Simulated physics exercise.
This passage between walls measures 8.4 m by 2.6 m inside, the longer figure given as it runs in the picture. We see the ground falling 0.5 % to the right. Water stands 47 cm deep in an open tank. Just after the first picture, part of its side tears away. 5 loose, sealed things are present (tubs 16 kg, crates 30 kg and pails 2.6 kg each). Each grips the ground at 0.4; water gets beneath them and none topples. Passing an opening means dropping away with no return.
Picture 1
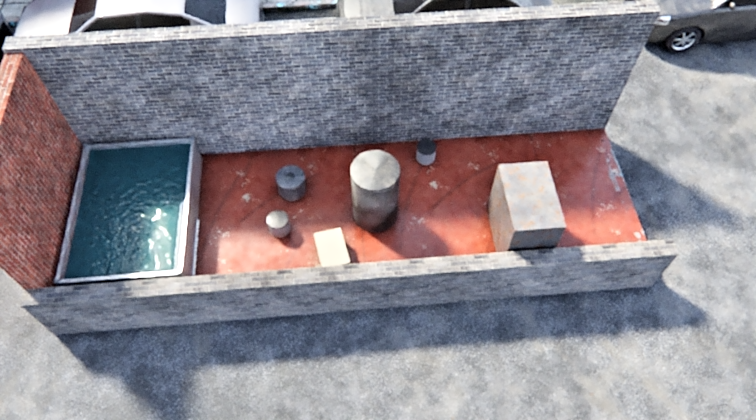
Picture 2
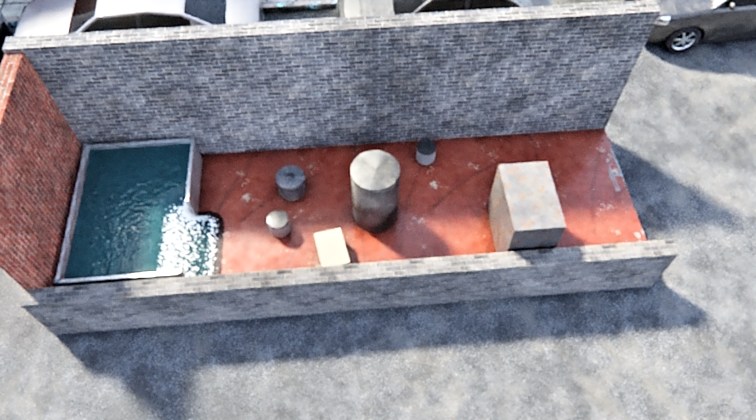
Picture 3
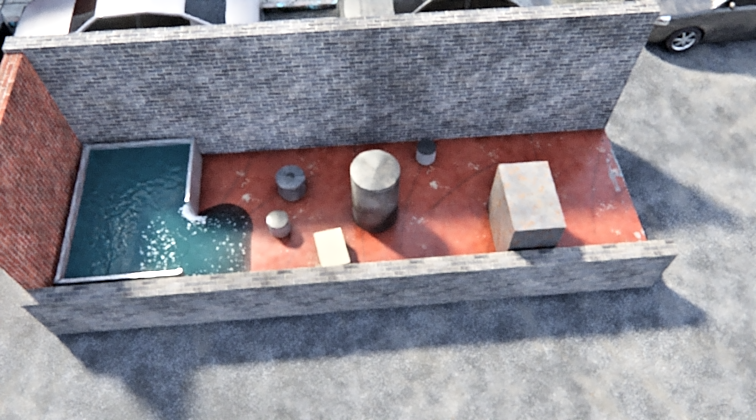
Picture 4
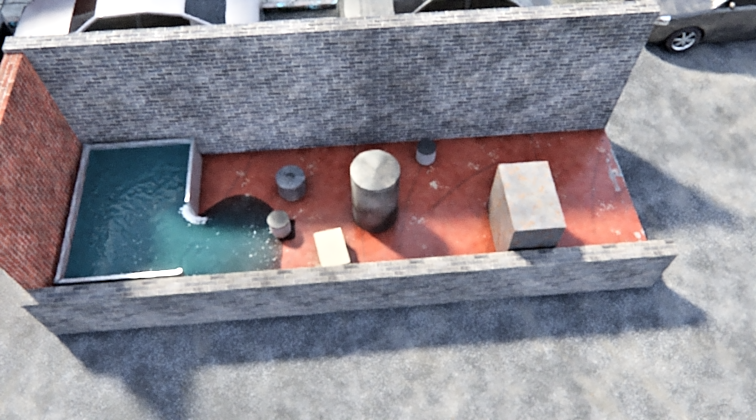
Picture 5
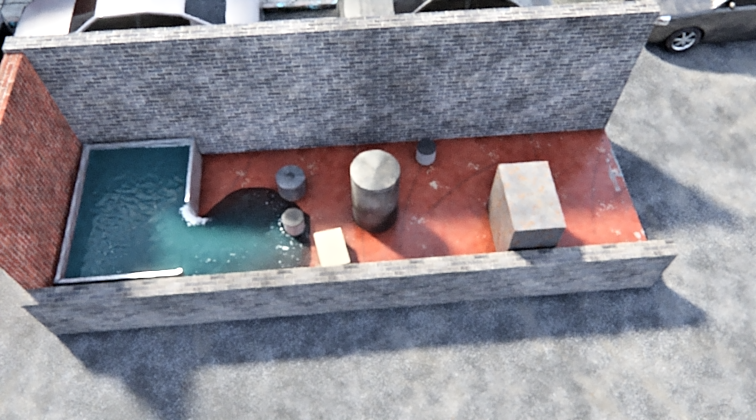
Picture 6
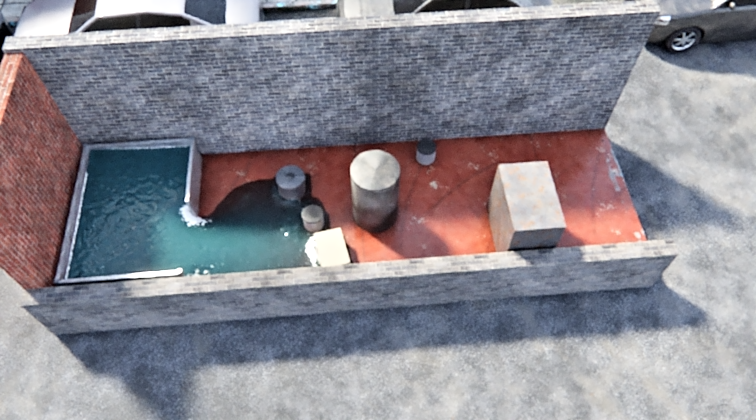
Between brick walls, water pours from a broken tank and pushes a small pail right.
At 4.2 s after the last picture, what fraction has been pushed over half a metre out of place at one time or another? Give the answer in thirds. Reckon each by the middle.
One to two thirds.
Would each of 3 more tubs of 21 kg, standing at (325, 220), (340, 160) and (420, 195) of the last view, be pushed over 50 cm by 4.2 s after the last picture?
Result, in sequence: Exceeded, not exceeded, not exceeded.
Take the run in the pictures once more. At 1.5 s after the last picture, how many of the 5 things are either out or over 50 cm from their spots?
2.
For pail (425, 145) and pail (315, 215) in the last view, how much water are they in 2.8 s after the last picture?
Roughly 10 and 9 cm.
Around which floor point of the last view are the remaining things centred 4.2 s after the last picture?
The average lands around (415, 172).
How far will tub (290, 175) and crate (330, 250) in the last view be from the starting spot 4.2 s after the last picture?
Answer, in order asked: 0 cm, 250 cm.
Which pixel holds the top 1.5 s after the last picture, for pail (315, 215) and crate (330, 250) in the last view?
Roughly (342, 150), then roughly (475, 239).
Then, 0.4 s after the last picture 1 of 5 are over 50 cm from their spots; 1 afloat.
Then, 1.5 s after the last picture 2 of 5 are over 50 cm from their spots; 0 afloat.
Then, 2.8 s after the last picture 3 of 5 are over 50 cm from their spots; 2 afloat.
Then, 4.2 s after the last picture 3 of 5 are over 50 cm from their spots, and 3 have been at some point; 3 afloat.
